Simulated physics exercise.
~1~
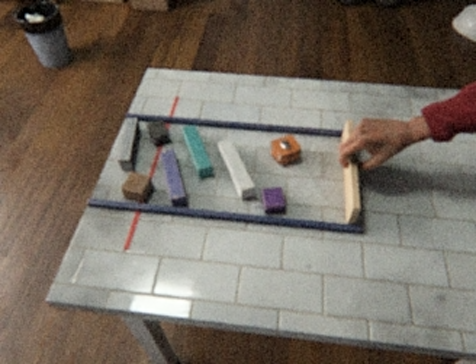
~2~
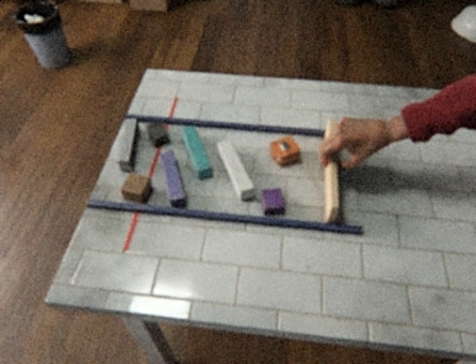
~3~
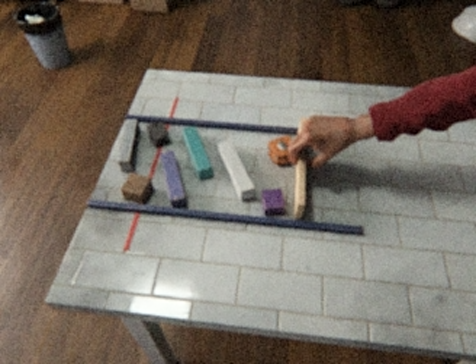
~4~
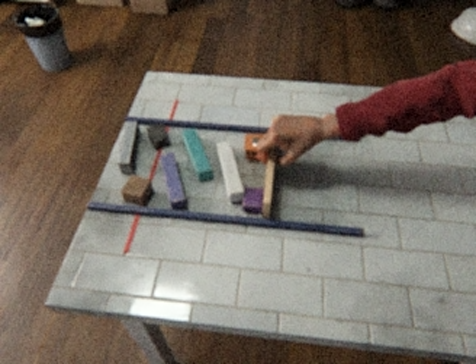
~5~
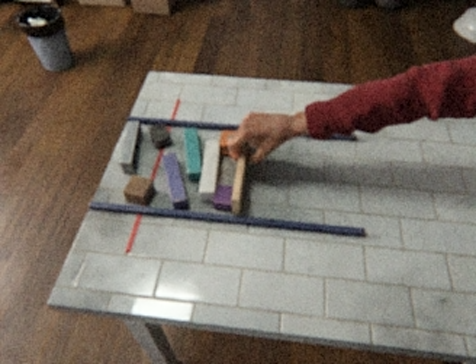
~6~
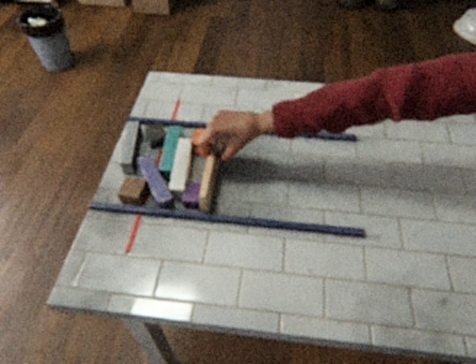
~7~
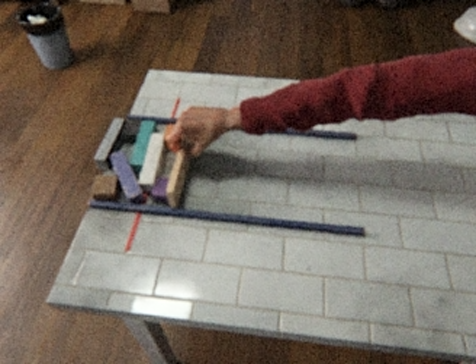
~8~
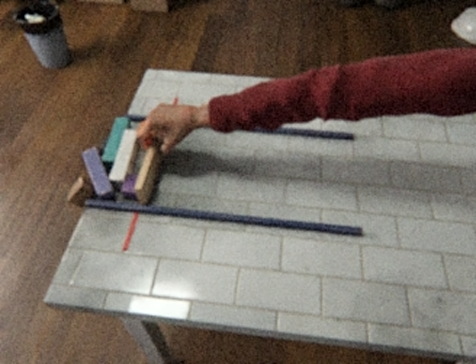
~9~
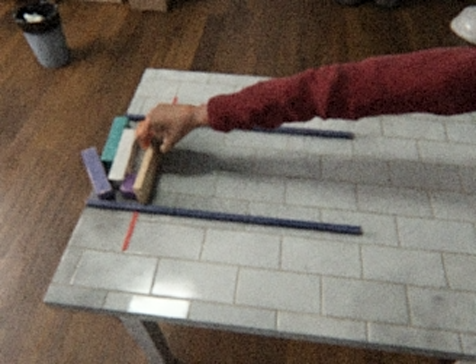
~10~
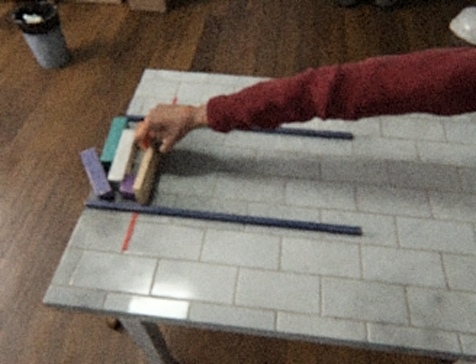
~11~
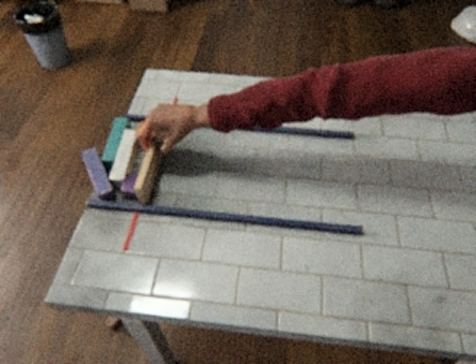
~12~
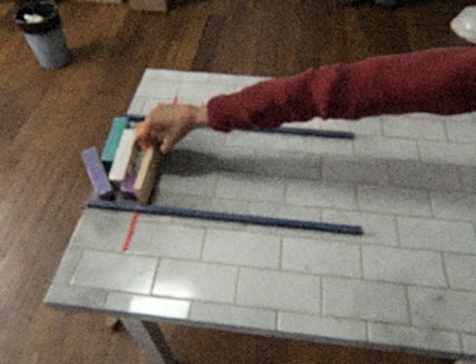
A wooden board, pushed left by a hand between two dark rails, gathered up the scattered sticks and blocks and shoved them past the red tape until a few dropped off the table's edge, then stopped with the rest bunched against it.
